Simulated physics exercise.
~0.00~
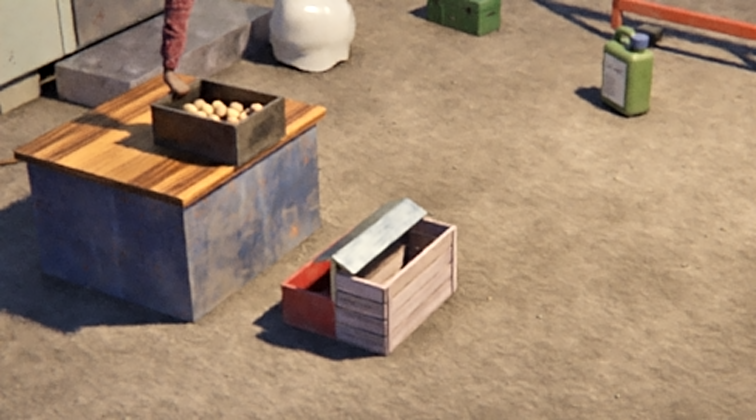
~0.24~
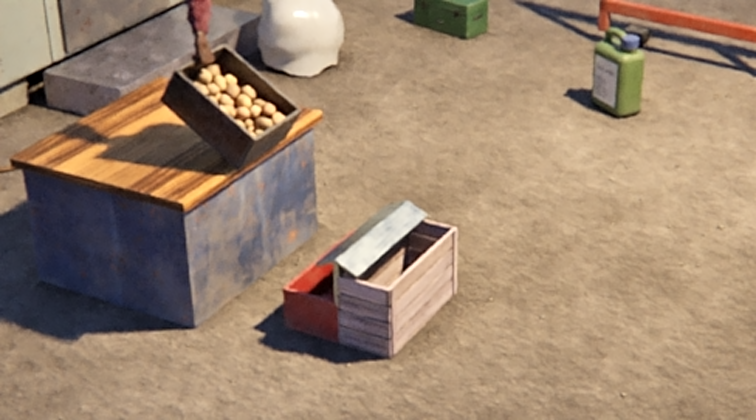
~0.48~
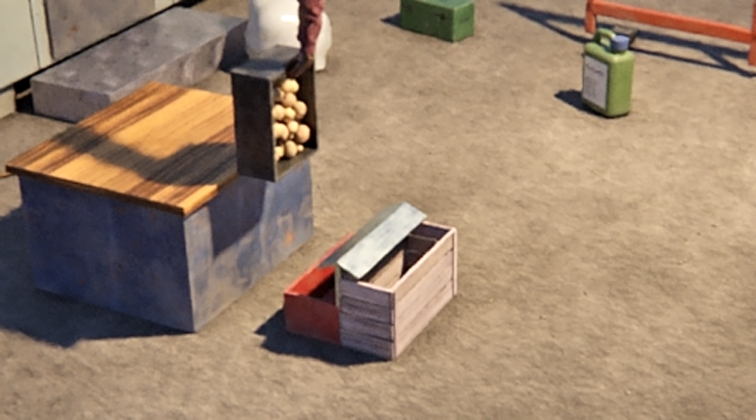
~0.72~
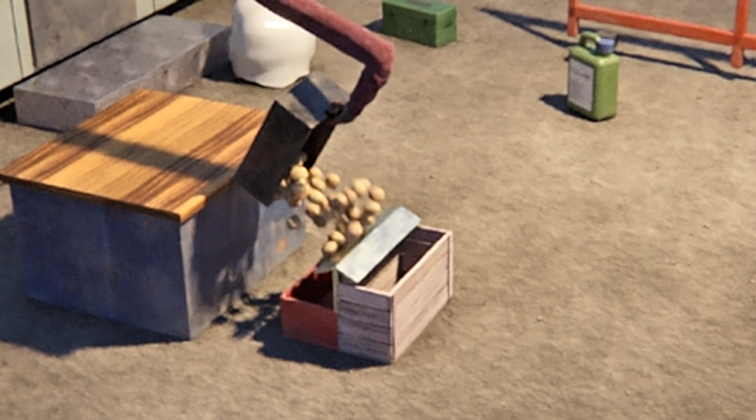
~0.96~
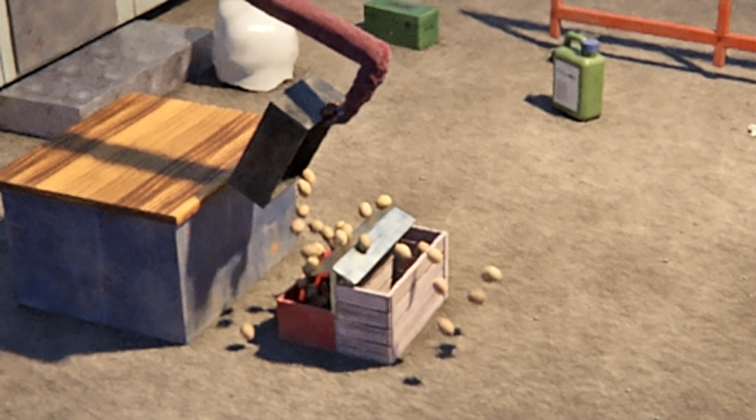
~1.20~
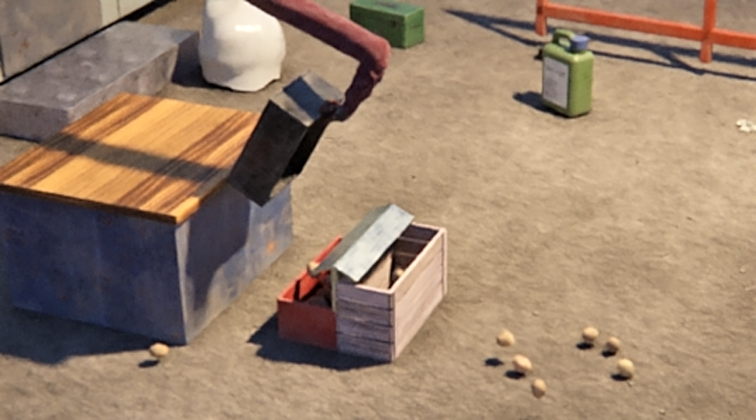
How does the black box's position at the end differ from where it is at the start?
At the start the black box sits upright on the wooden top of the bench, while at the end it is held steeply tipped farther to the right, just past the bench's edge and above the red tub.
